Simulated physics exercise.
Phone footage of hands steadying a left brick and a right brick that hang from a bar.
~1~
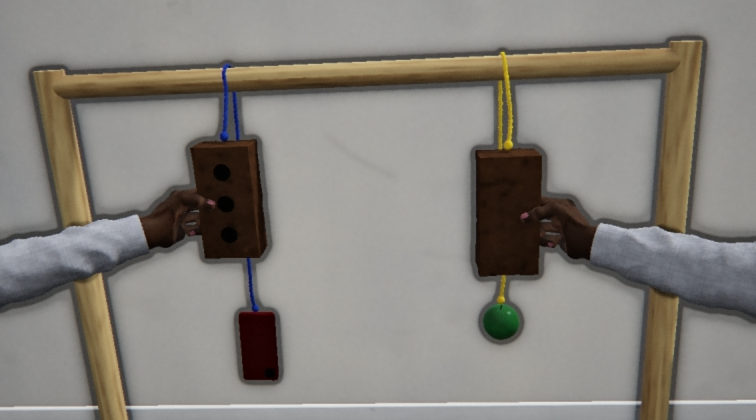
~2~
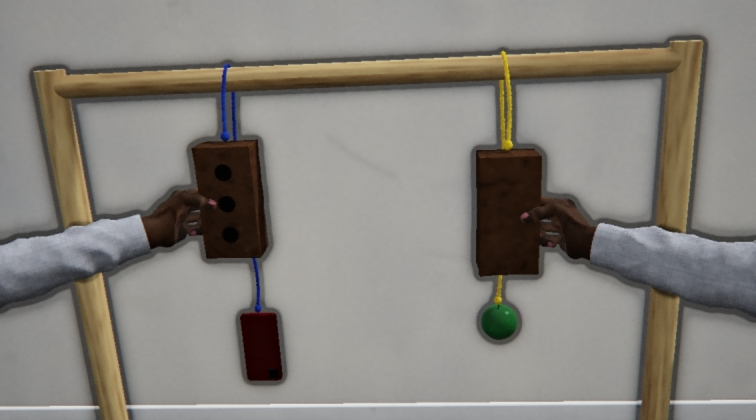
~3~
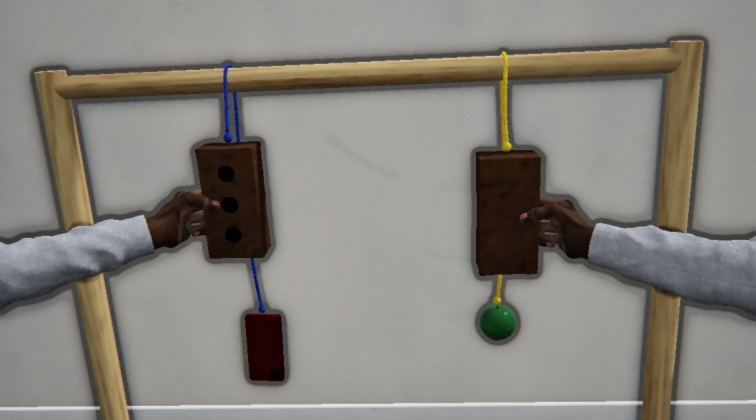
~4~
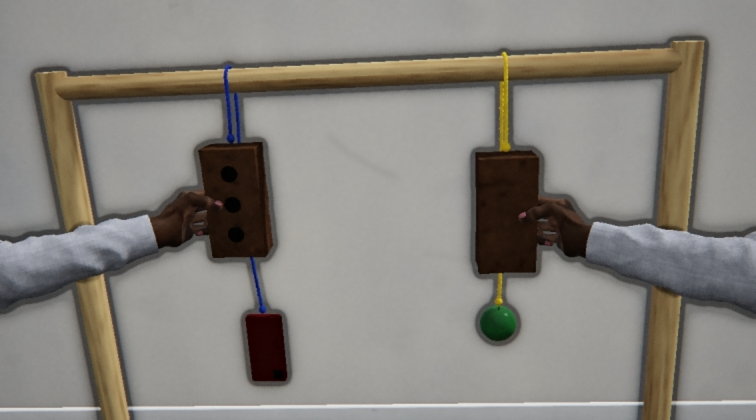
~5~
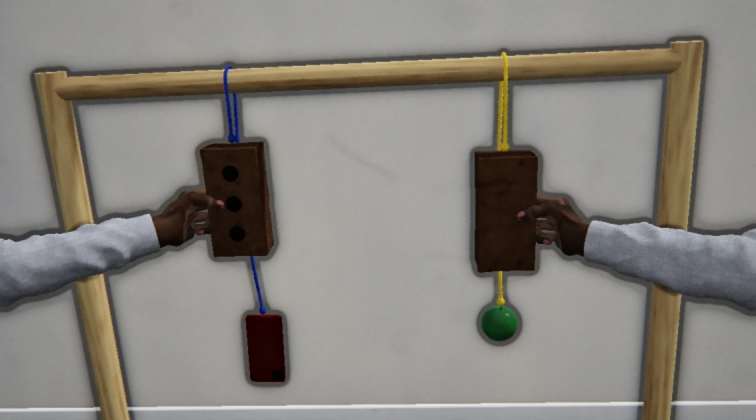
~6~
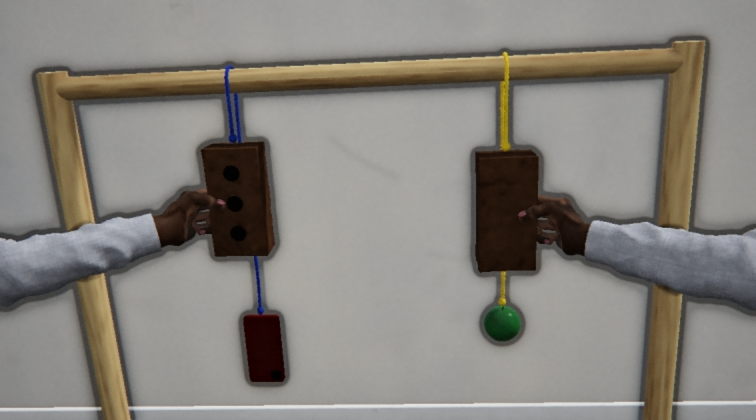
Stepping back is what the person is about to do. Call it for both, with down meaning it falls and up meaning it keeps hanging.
Left brick - down; right brick - down.
Then, 0.30 s after the last picture, left brick dropping near (249, 277); right brick dropping near (505, 270).
Then, 0.56 s after the last picture, left brick on the floor; right brick dropping.
Then, 0.84 s after the last picture, left brick on the floor; right brick on the floor.
At rest, left brick on the floor; right brick on the floor. The left brick pulls its rope through and the right brick runs down to the floor.
